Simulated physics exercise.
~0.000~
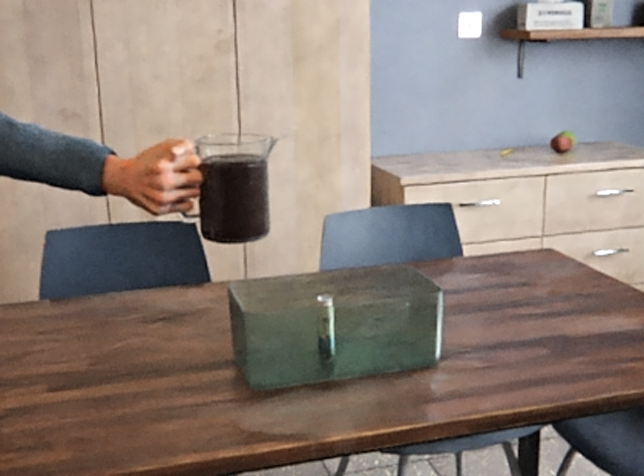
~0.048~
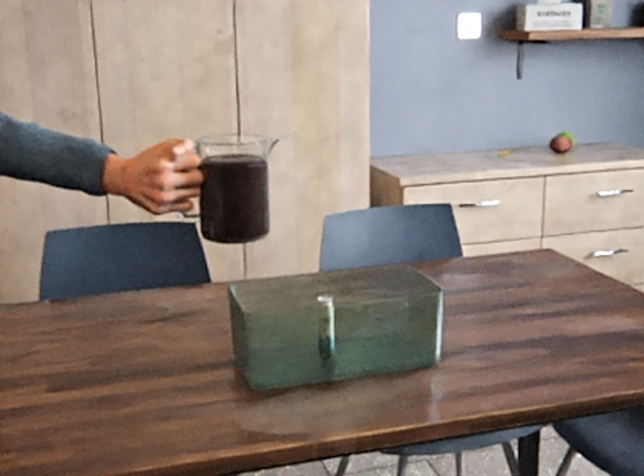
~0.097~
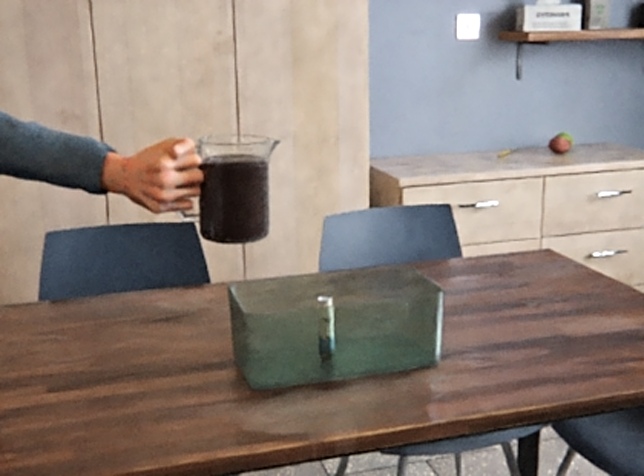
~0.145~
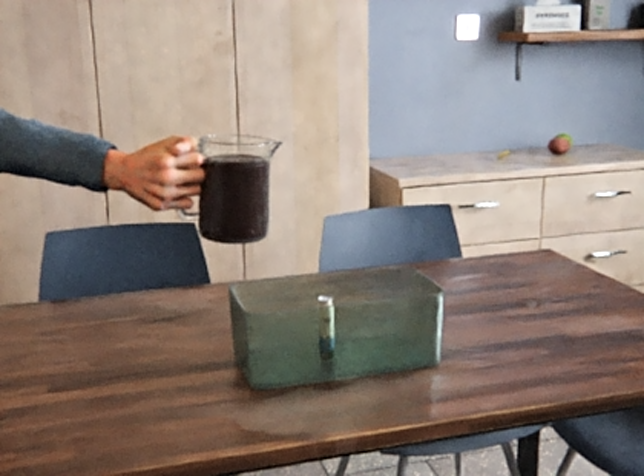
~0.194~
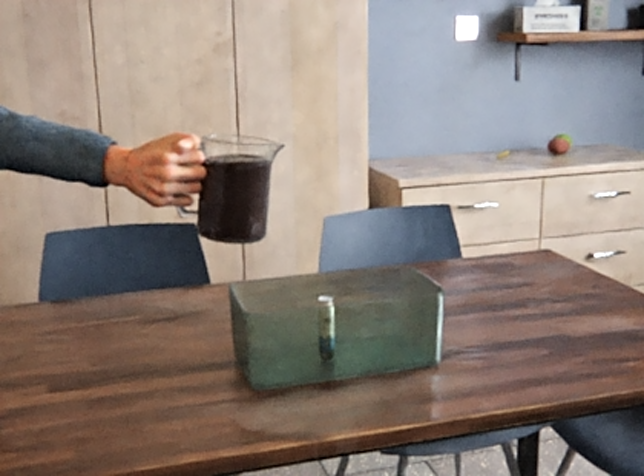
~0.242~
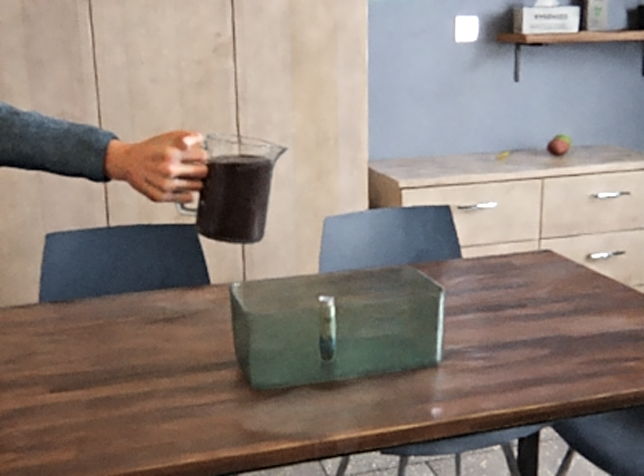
A glass pitcher of dark coffee, held by a hand in a grey-blue sleeve at left, hangs level and then tilts slightly rightwards, while the camera stays still. Below it, a greenish, see-through long basin with a small closed tin inside sits on a dark wooden table. Seen from across the table, the room has dark chairs, pale wooden cabinets and a blue-grey wall.
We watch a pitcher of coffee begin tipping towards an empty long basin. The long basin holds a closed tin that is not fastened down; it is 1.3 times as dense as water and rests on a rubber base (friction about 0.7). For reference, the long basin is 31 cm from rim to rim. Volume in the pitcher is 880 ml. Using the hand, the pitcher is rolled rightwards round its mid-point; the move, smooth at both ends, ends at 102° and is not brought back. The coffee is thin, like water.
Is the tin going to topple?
Yes.
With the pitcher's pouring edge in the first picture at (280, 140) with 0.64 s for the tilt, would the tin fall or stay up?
It tumbles.
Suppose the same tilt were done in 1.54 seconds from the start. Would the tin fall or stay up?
Result: Tin tipped over.
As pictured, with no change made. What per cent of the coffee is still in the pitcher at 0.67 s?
Roughly 90 %.
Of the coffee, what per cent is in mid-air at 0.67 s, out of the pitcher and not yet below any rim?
Some 10 % is the figure.
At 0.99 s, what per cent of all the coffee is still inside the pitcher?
Around 46 in a hundred.
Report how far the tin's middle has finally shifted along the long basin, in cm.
All told, the tin's centre has moved close to 7.0 cm.
By 0.67 s the tilt is 62° and 90 per cent is still to pour; the tin stands where it began.
By 0.99 s the tilt is 96° and 45 per cent is still to pour; the tin stands where it began.
By 1.32 s the tilt is 102° and 8 per cent is still to pour; the tin stands where it began.
By 1.68 s the tilt is 102° and 1 per cent is still to pour; the tin lies on its side.
At rest the tin lies on its side.
